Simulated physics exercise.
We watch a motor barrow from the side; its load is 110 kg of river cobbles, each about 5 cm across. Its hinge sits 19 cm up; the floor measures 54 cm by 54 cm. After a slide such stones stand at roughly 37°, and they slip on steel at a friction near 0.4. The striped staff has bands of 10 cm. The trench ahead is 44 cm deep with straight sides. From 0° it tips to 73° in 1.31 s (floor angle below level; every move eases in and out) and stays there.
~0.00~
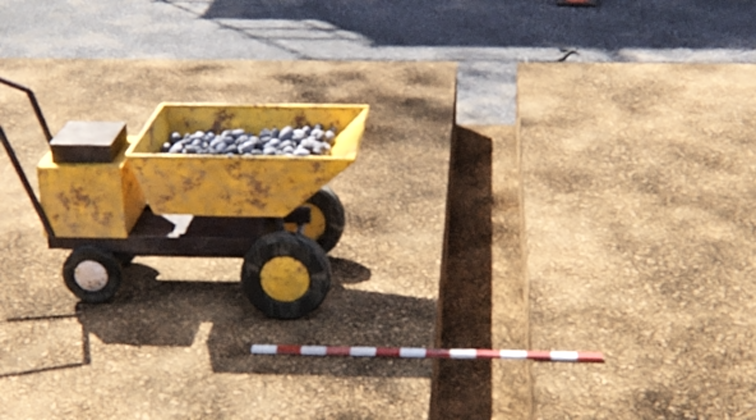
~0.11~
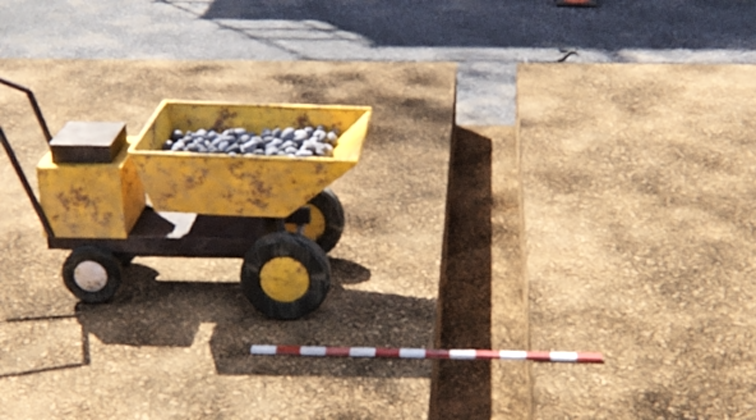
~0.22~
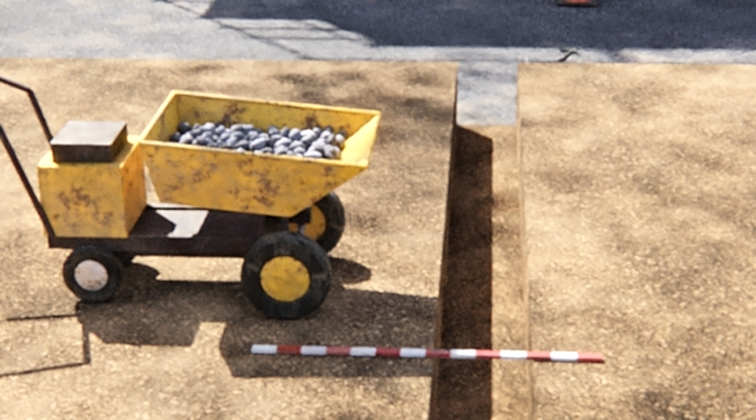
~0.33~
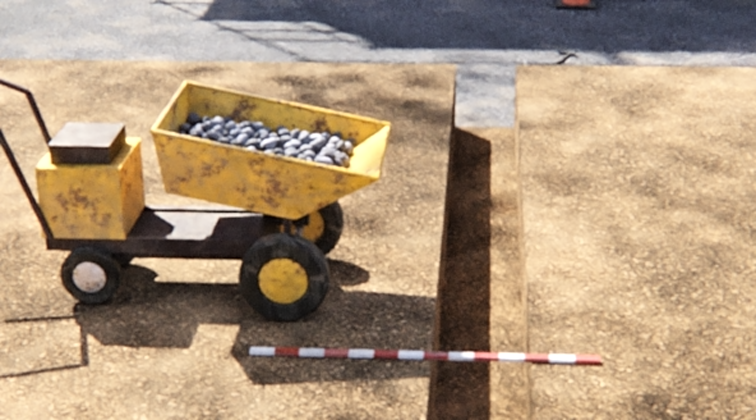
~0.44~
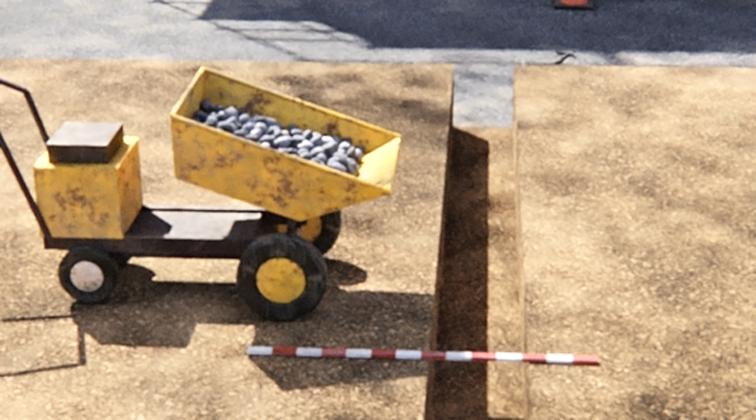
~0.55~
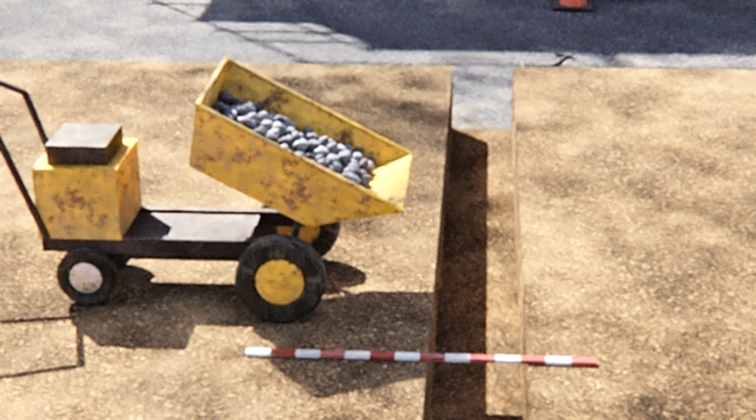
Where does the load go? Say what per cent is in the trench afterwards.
Some 100 per cent of it.
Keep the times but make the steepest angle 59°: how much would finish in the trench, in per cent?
It would be near 100 per cent.
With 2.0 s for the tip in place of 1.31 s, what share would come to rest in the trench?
It would be near 100 per cent.
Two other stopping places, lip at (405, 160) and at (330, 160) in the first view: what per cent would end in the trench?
About 80 and 70 per cent.
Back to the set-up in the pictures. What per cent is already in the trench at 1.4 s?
About 70 per cent by then.
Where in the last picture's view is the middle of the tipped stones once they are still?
Around (485, 368).
After 1.0 s the floor is at 61°; 99 % in the skip, 1 % in the trench; the foremost stones are at (438, 260).
After 1.4 s the floor is at 73°; 31 % in the skip, 69 % in the trench; the foremost stones are at (517, 358).
After 1.8 s the floor is at 73°; 3 % in the skip, 97 % in the trench; the foremost stones are at (517, 356).
After 3.7 s the floor is at 73°; 0 % in the skip, 100 % in the trench; the foremost stones are at (517, 362).
